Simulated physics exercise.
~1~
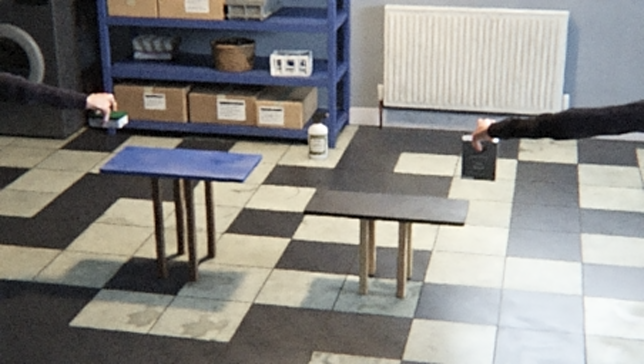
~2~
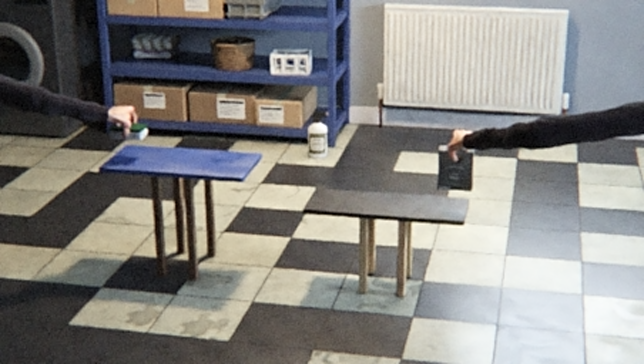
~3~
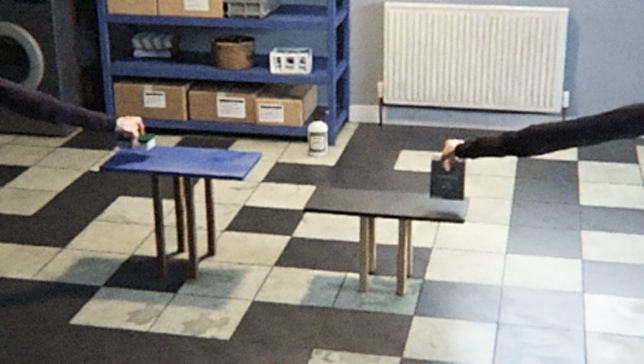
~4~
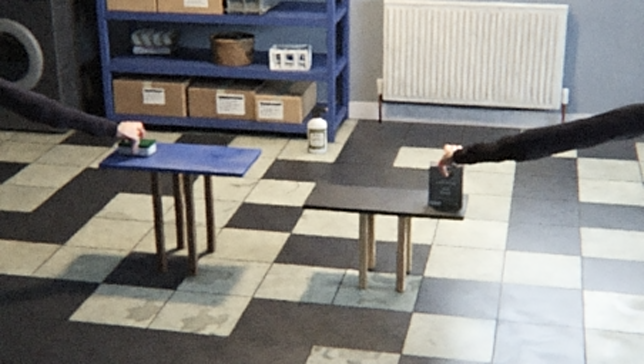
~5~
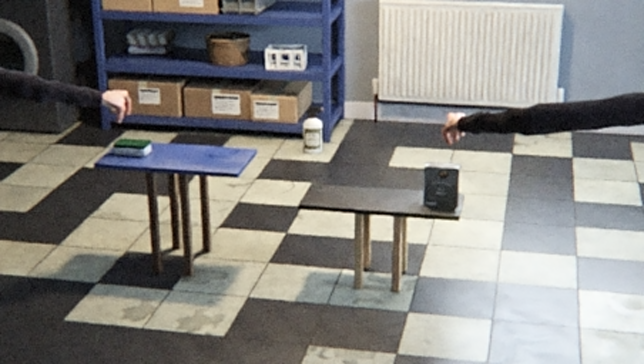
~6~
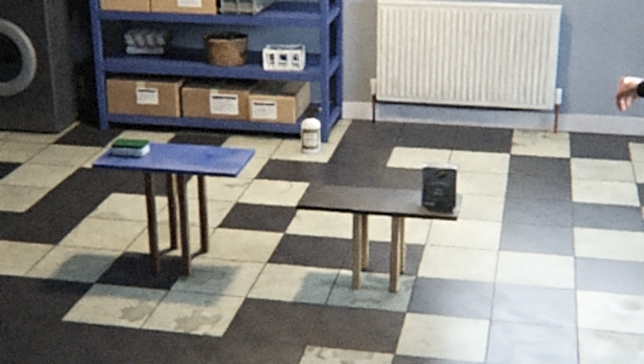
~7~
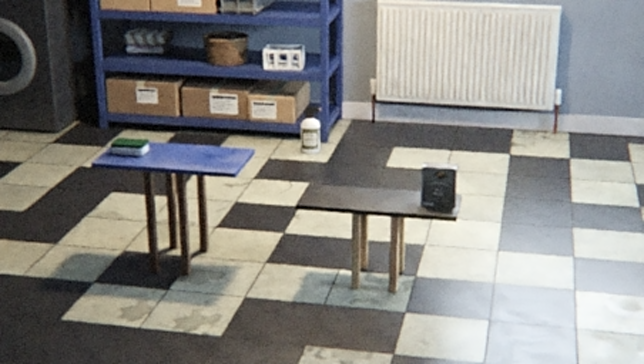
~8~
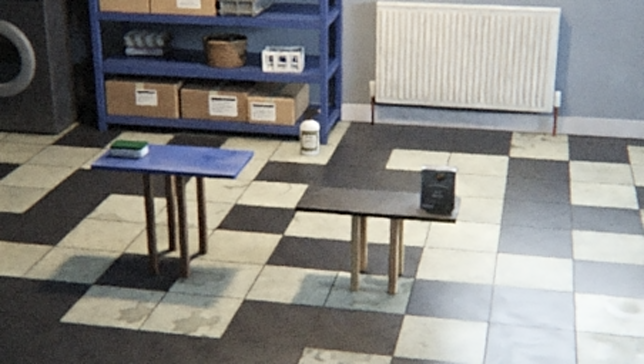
Two hands lower a sponge and a dark packet onto separate tables, which stay standing.
